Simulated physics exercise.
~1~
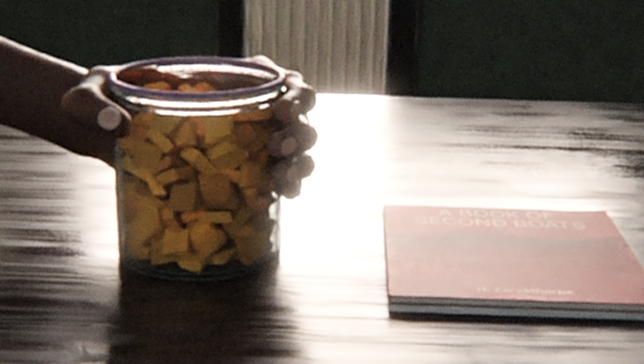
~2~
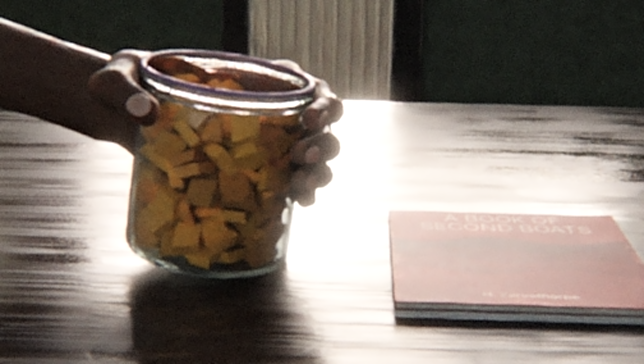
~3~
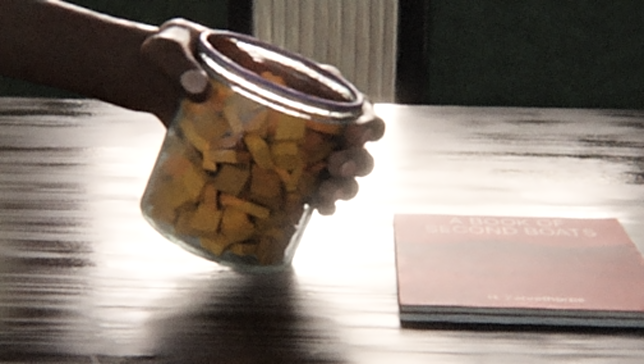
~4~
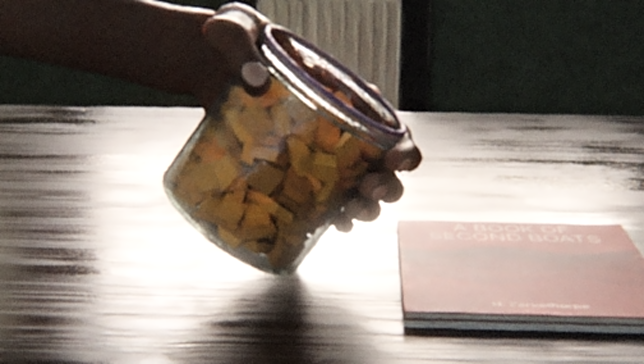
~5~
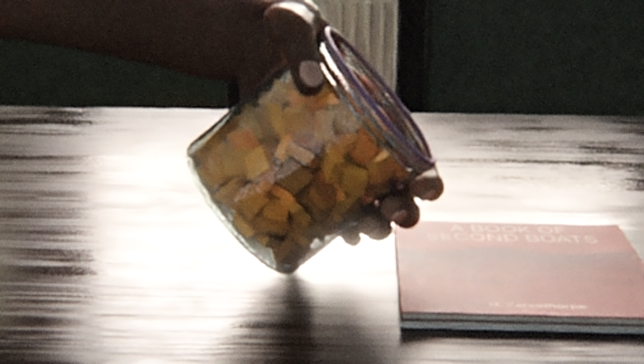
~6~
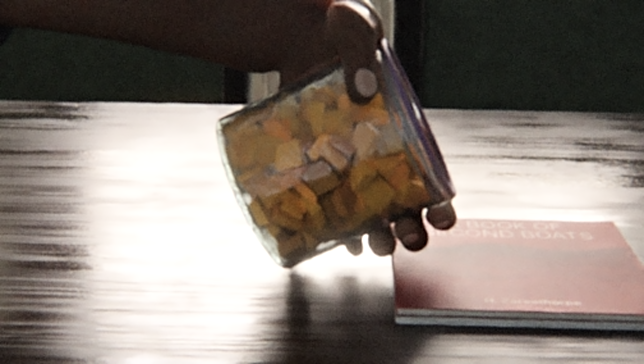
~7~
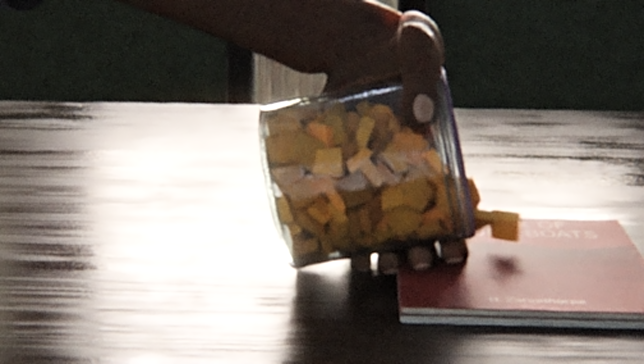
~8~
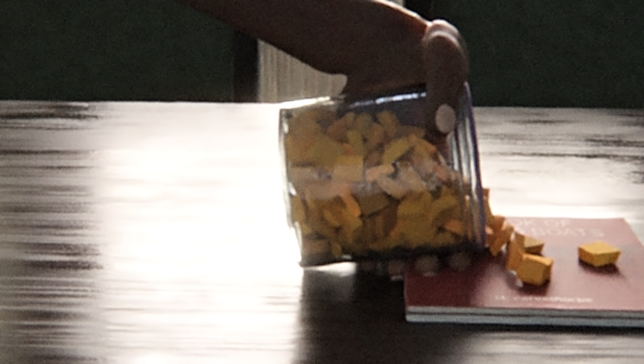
On a dark wooden table, a hand tips an open clear jar of small orange-yellow pieces rightward onto its side beside a red book, until its rim reaches the book and a few pieces tumble onto the cover, with most still inside.
